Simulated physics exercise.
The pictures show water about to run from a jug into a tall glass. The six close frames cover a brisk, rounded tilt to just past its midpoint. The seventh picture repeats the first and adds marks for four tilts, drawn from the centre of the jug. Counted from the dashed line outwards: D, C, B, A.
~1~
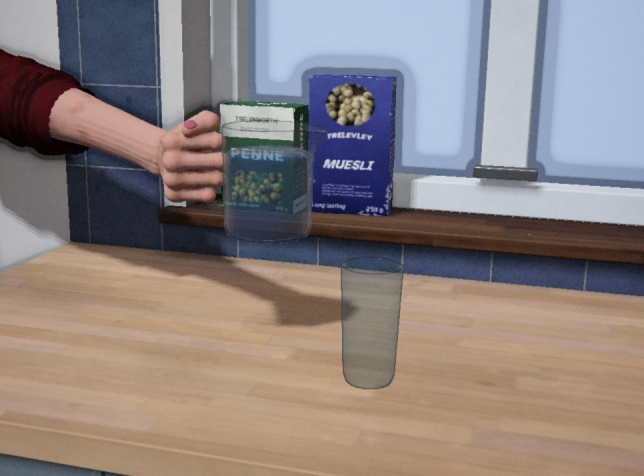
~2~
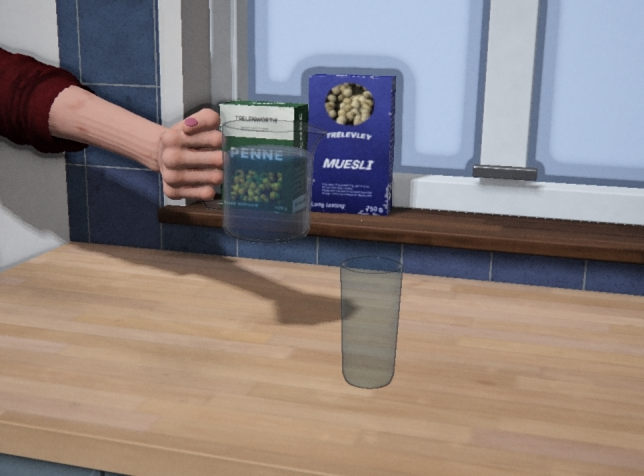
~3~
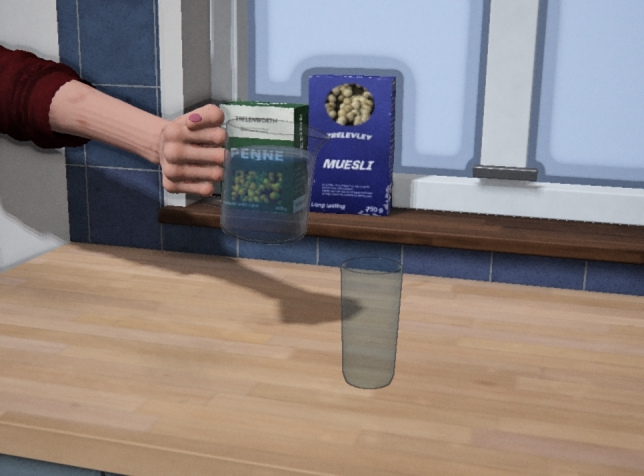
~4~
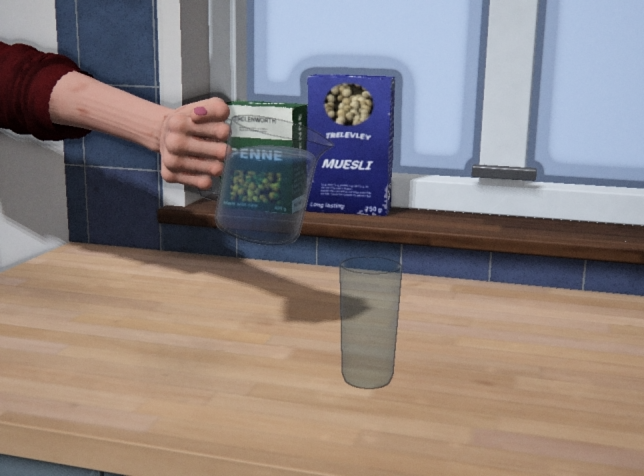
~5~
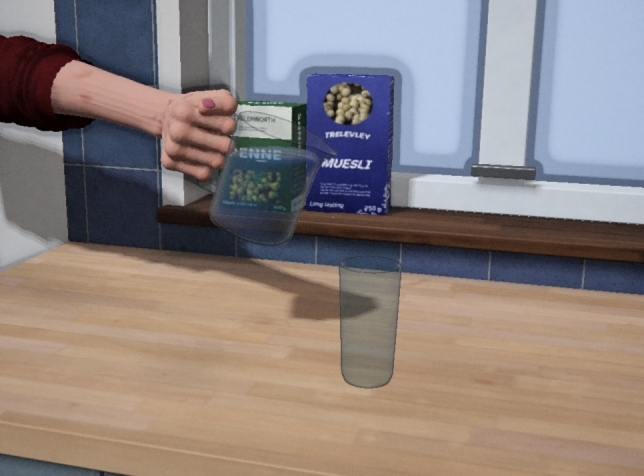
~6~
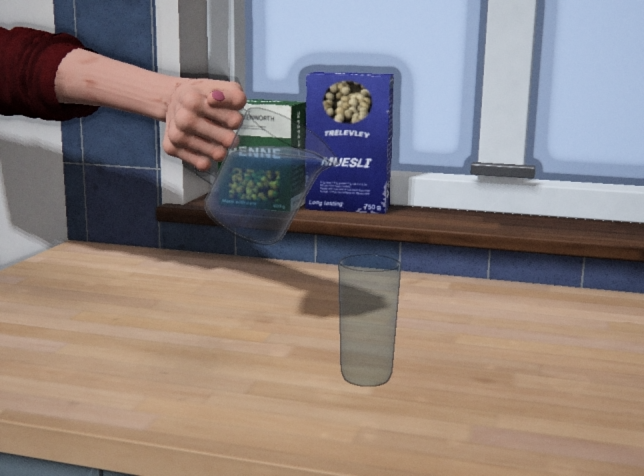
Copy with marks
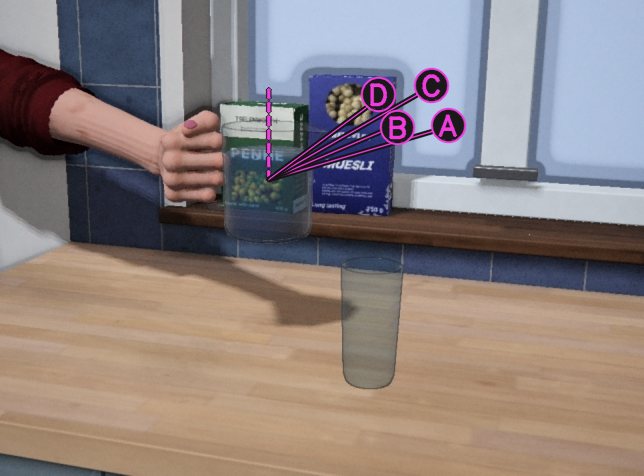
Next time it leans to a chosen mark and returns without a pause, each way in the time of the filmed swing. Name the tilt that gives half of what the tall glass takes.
C works best here.
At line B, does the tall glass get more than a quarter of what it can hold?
Yes, clearly.
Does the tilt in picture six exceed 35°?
No.
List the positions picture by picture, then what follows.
Upright, lip at (324, 132); rim of the tall glass round (372, 265); nothing has left yet, in the first picture.
Upright, lip at (325, 133); nothing has left yet, in the second picture.
Tipped about 5°, lip at (328, 138); nothing has left yet, in the third picture.
Tipped about 12°, lip at (332, 145); nothing has left yet, in the fourth picture.
Tipped about 19°, lip at (335, 154); nothing has left yet, in the fifth picture.
Tipped about 27°, lip at (338, 163); nothing has left yet, in the sixth picture.
In magenta, A at (432, 131); B at (380, 132); C at (417, 94); D at (366, 107).
With A, the tall glass ends with about 89 % of what it can hold.
With B, the tall glass ends with about 69 % of what it can hold.
With C, the tall glass ends with about 51 % of what it can hold.
With D, the tall glass ends with about 36 % of what it can hold.
